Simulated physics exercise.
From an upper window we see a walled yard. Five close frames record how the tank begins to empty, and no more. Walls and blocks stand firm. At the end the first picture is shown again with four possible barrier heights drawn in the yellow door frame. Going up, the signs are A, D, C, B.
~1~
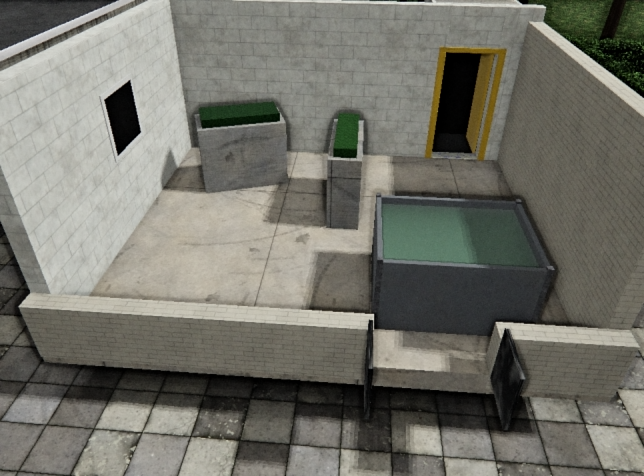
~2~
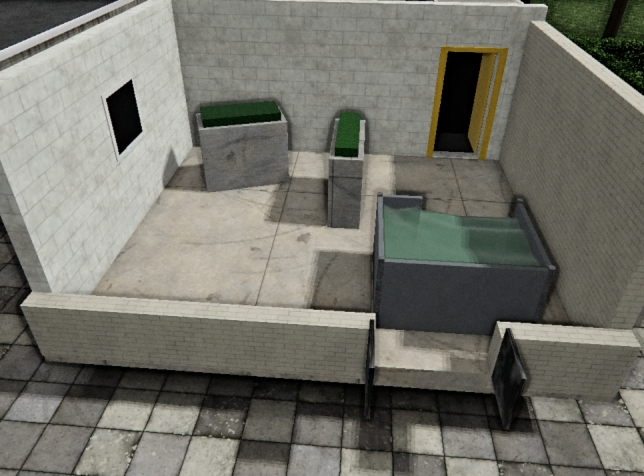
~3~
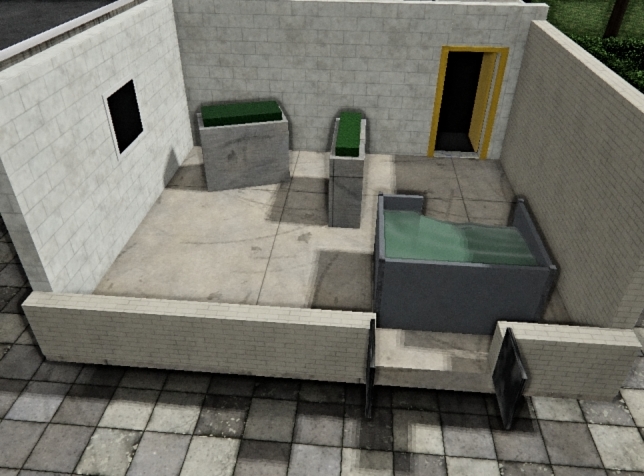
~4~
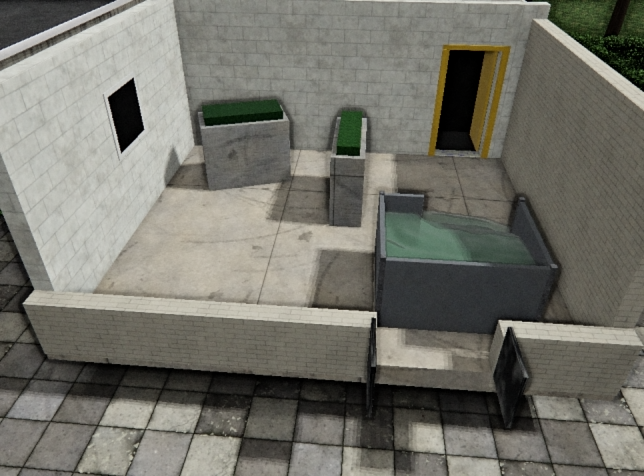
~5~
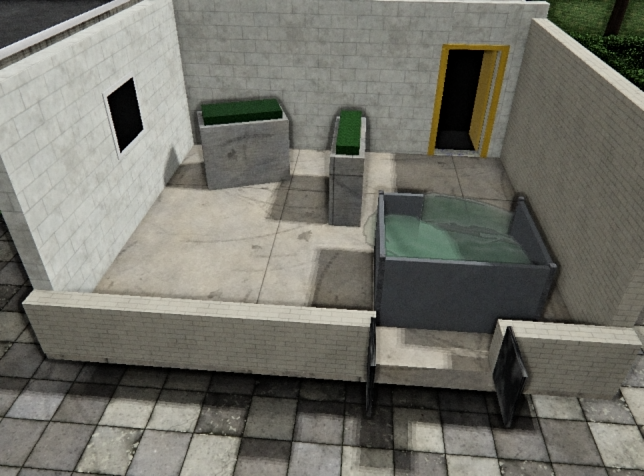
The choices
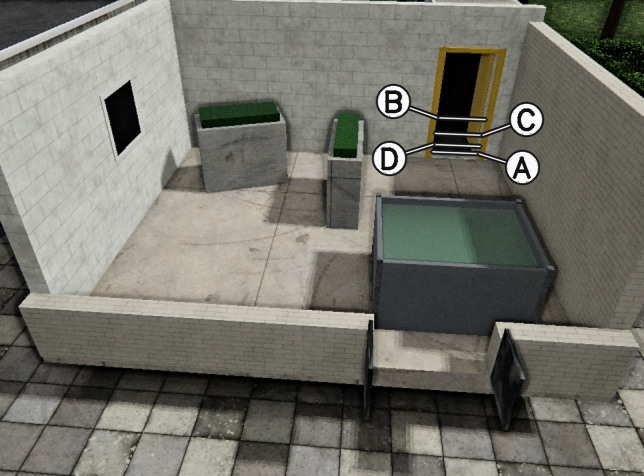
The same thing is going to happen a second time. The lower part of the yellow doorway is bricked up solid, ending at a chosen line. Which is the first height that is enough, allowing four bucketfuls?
It is C.
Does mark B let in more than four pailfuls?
No.
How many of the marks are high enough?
Two of the four.
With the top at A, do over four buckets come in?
Yes, that goes wrong.
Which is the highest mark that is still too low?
The answer is D.
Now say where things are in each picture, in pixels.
Water in the tank at rest, its middle at (454, 234); foot of the yellow doorway at (454, 159); open gate at (435, 315), in the first picture.
Water covers 1 % of the ground, its front hidden from here, in the second picture.
Water covers 4 % of the ground, its front hidden from here, in the third picture.
Water covers 8 % of the ground, its front hidden from here, in the fourth picture.
In the fifth picture, 14 % of the ground under water, visible out to (431, 195).
In white, A at (455, 152); B at (461, 118); C at (458, 134); D at (456, 145); from the bottom up A, D, C, B.
Choosing A, dozens of bucketfuls pour in.
Choosing B, nothing gets over.
Choosing C, a splash gets over, under a bucket.
Choosing D, about 10 bucketfuls get in.
